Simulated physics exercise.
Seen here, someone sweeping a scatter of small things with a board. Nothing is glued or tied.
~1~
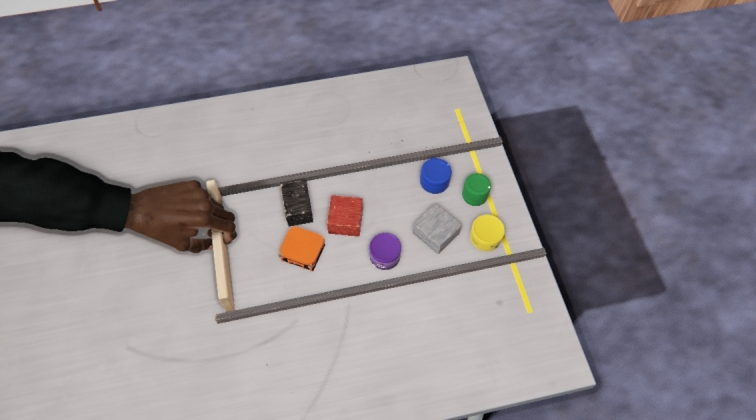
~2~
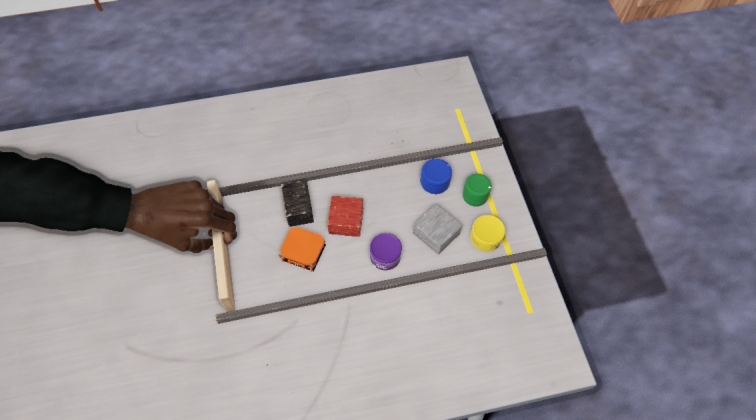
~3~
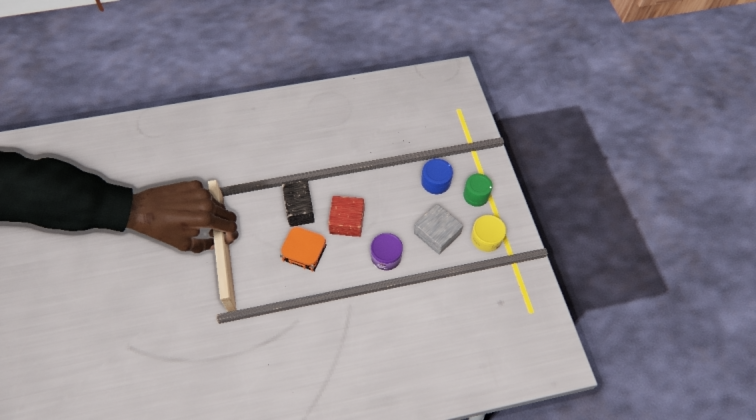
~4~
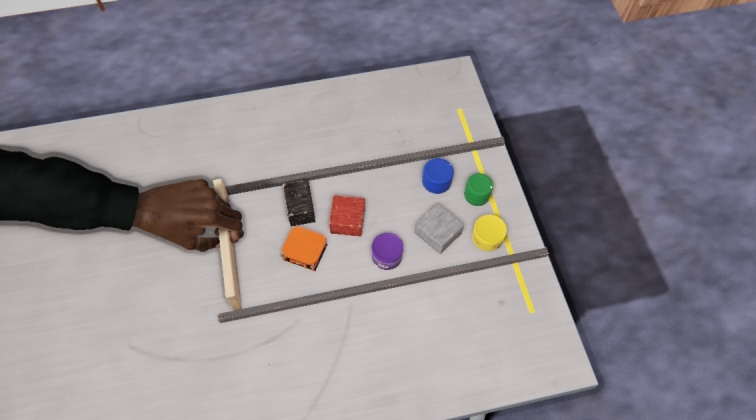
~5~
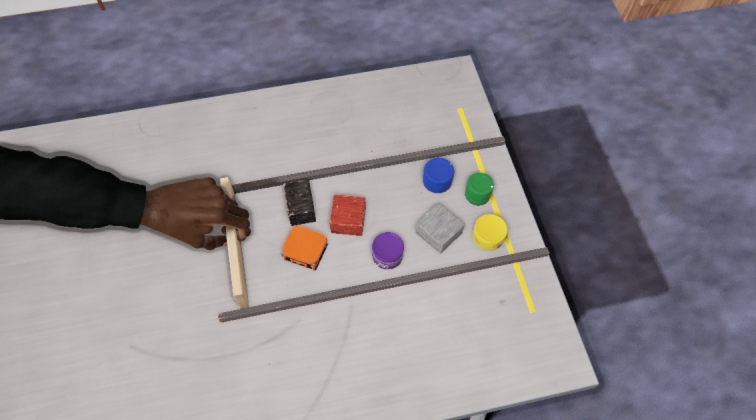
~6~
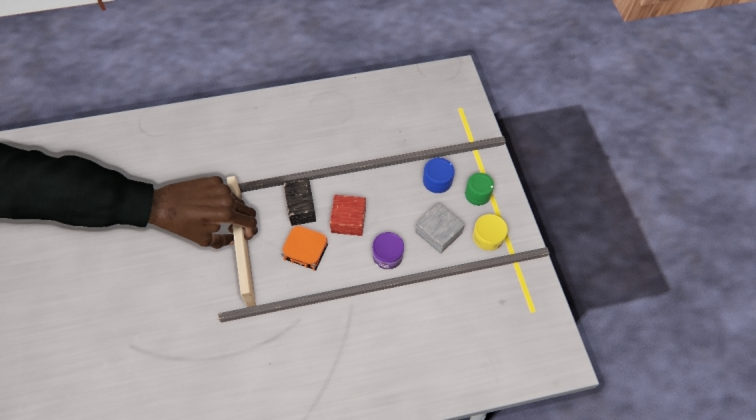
On a pale tabletop, a hand slides a wooden board slightly right toward scattered small objects.
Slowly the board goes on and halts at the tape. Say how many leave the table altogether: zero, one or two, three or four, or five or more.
In the end the number that fall off is five or more.
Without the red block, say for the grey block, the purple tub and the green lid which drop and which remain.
The grey block drops off, the purple tub remains up, the green lid is lost.
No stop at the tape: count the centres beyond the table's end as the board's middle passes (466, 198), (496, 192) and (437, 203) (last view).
The counts: 2, 5 and 0.
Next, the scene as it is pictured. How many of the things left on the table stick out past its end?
That would be 1.
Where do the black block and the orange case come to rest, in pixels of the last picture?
The black block at (496, 165), the orange case at (518, 205).
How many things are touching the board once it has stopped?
It touches 3.
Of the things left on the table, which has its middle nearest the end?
Foremost is the orange case.
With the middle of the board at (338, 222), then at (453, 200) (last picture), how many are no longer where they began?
At the one place 4, at the other 8.
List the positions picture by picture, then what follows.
In the first picture, green lid (476, 190); yellow tub (487, 233); blue lid (436, 176); board (220, 244); tape (490, 202).
In the second picture, yellow tub (487, 233); purple tub (386, 252).
In the third picture, blue lid (437, 177); board (222, 245).
In the fourth picture, green lid (479, 190); orange case (305, 249).
In the fifth picture, yellow tub (490, 233); black block (300, 203).
In the sixth picture, green lid (479, 189); yellow tub (490, 233); blue lid (438, 176); board (241, 240); tape (493, 201).
Soon after, none off yet; green lid at rest near (479, 189); yellow tub at rest near (490, 233); blue lid at rest near (438, 176).
Then, none off yet; green lid moved about its own width near (517, 184); yellow tub moved well along near (546, 232); blue lid moved about its own width near (478, 158).
By the end, the number that fall off is five or more; fallen, red block, grey block, blue lid, yellow tub and green lid.
